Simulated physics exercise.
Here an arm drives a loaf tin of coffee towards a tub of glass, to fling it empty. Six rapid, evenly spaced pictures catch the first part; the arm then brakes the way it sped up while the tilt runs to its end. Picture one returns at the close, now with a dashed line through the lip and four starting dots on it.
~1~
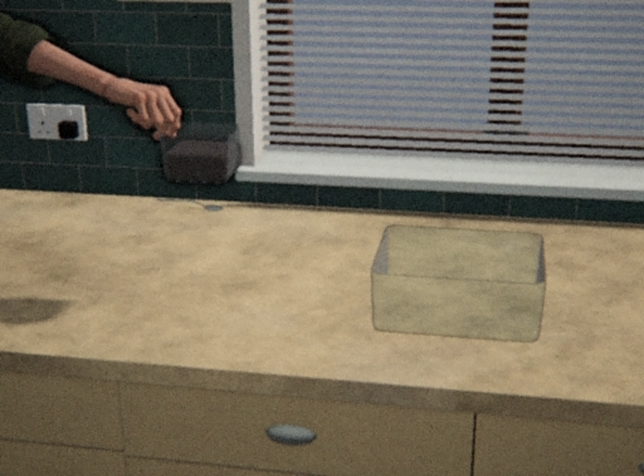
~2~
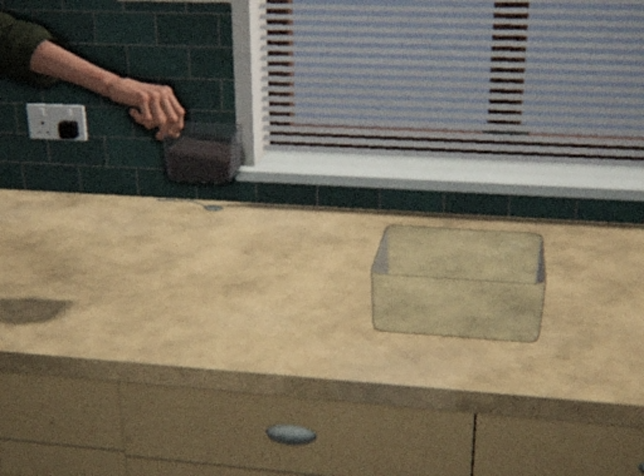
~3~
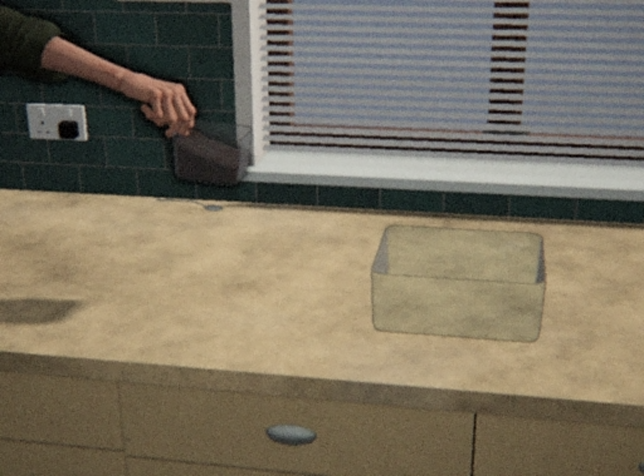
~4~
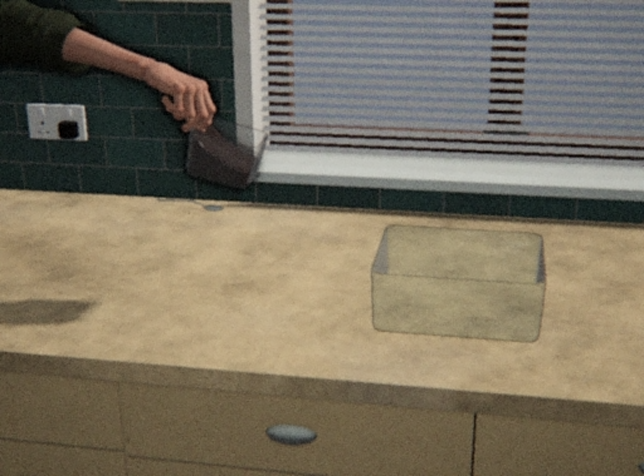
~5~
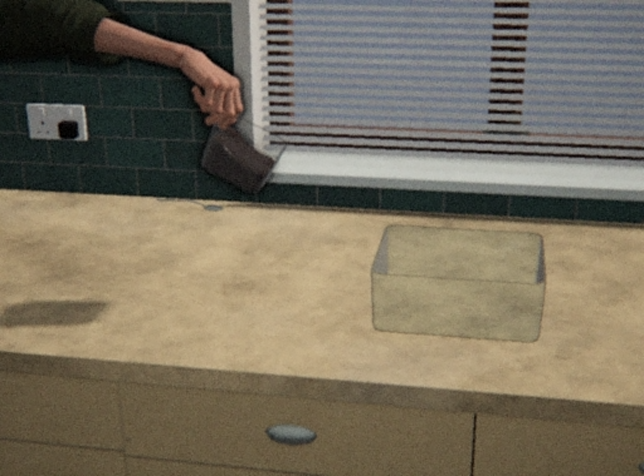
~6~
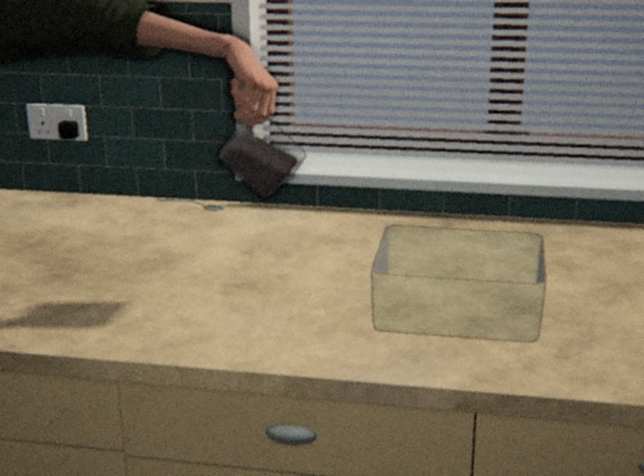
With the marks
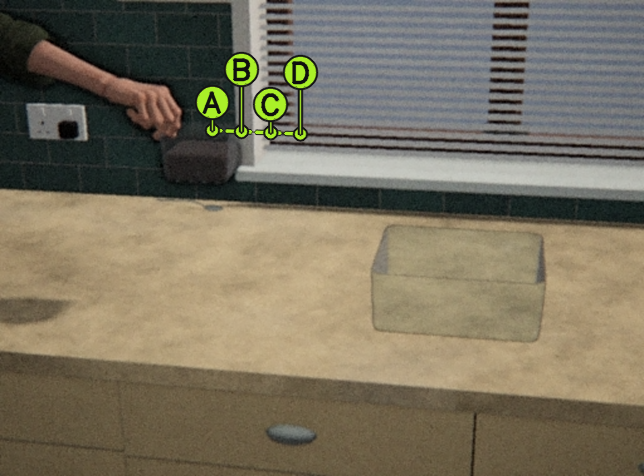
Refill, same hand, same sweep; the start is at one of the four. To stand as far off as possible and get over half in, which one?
Place A.
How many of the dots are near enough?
All of them.
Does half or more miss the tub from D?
No.
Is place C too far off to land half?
No.
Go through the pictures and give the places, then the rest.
Upright, lip at (232, 131); tub from (372, 328) to (539, 341); nothing has left yet, in the first frame.
Upright, lip at (235, 131); nothing has left yet, in the second frame.
Tipped about 4°, lip at (245, 134); nothing has left yet, in the third frame.
Tipped about 13°, lip at (262, 140); nothing has left yet, in the fourth frame.
Tipped about 26°, lip at (282, 149); nothing has left yet, in the fifth frame.
Tipped about 42°, lip at (302, 161); nothing has left yet, in the sixth frame.
On the marked copy, A at (212, 130); B at (241, 131); C at (270, 132); D at (300, 134).
For place A, about 69 % lands in the tub, 20 % falls short and 11 % goes beside or beyond.
For place B, about 83 % lands in the tub, 3 % falls short and 14 % goes beside or beyond.
For place C, about 81 % lands in the tub, 3 % falls short and 17 % goes beside or beyond.
For place D, about 92 % lands in the tub, 4 % falls short and 4 % goes beside or beyond.
